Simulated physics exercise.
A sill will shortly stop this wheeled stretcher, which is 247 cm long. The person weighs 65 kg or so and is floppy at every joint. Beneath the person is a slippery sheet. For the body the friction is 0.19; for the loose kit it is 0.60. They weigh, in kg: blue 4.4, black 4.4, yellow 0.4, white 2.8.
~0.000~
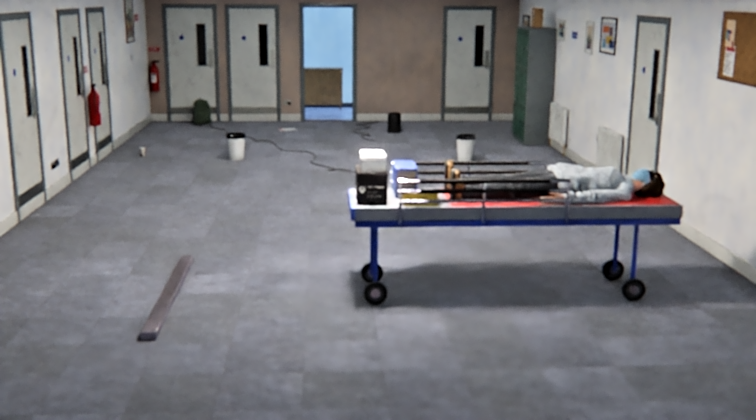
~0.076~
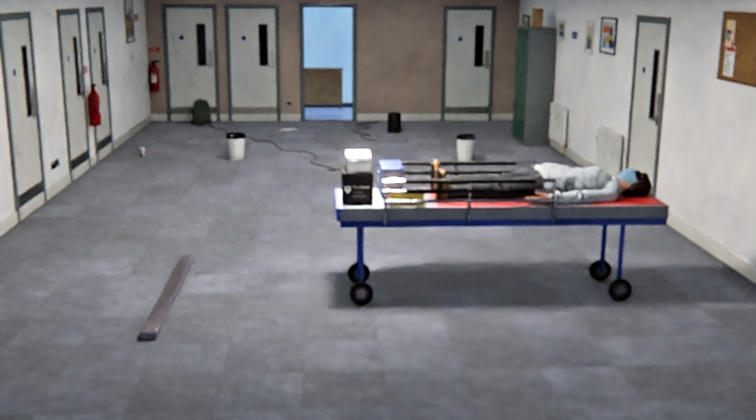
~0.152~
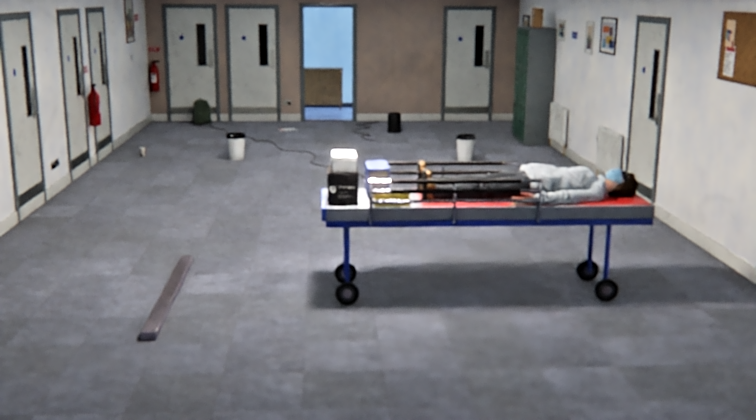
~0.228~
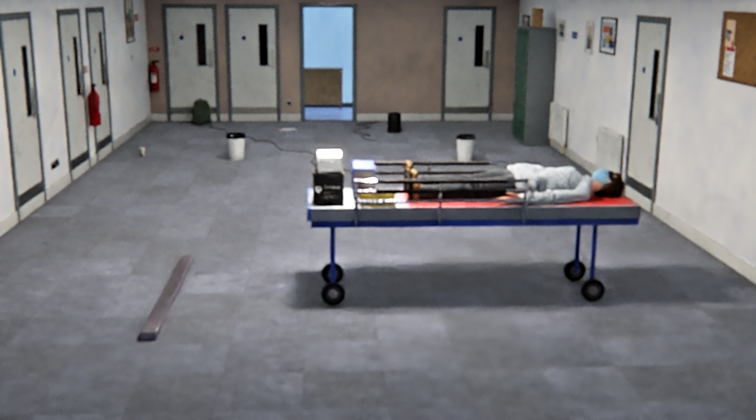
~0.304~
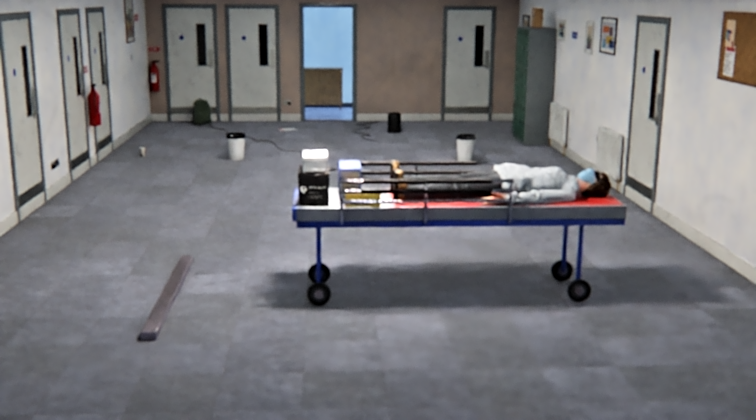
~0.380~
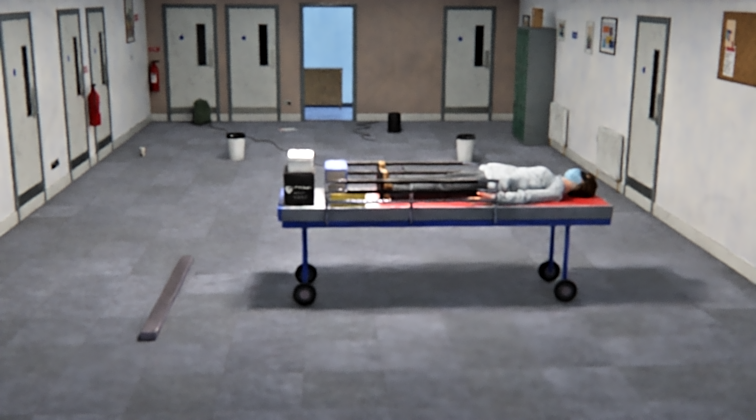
A wheeled trolley carrying a person in a face mask, lying on their back among some equipment, rolled slowly left across a grey-floored corridor, while a plank lay still on the floor.
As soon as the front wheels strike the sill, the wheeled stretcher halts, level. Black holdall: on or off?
Off.
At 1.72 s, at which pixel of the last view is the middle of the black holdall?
About (123, 280).
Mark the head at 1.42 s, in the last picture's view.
I'd put it somewhere around (410, 186).
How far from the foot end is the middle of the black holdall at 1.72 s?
Around 30 cm over the mark.
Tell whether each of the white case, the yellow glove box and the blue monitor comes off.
At the end: White case fallen away; yellow glove box still in place; blue monitor still in place.
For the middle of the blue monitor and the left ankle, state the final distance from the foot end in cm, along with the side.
Blue monitor 20 short, left ankle 30 short.
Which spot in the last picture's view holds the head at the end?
(398, 187).
Contact comes at 1.02 s.
After 1.17 s the black holdall is 3 cm short of the foot end, tilted 10°, near (159, 185) in the last picture's view; the blue monitor 29 cm short of the foot end, tilted 0°.
After 1.42 s the black holdall is 10 cm past the foot end, tilted 65°, near (142, 192) in the last picture's view.
After 1.72 s the black holdall is 28 cm past the foot end, tilted 145°, near (123, 280) in the last picture's view.
When all is still (2.5 s), blue monitor stays on; black holdall drops off; yellow glove box stays on; white case drops off; left ankle stops short of the foot end.
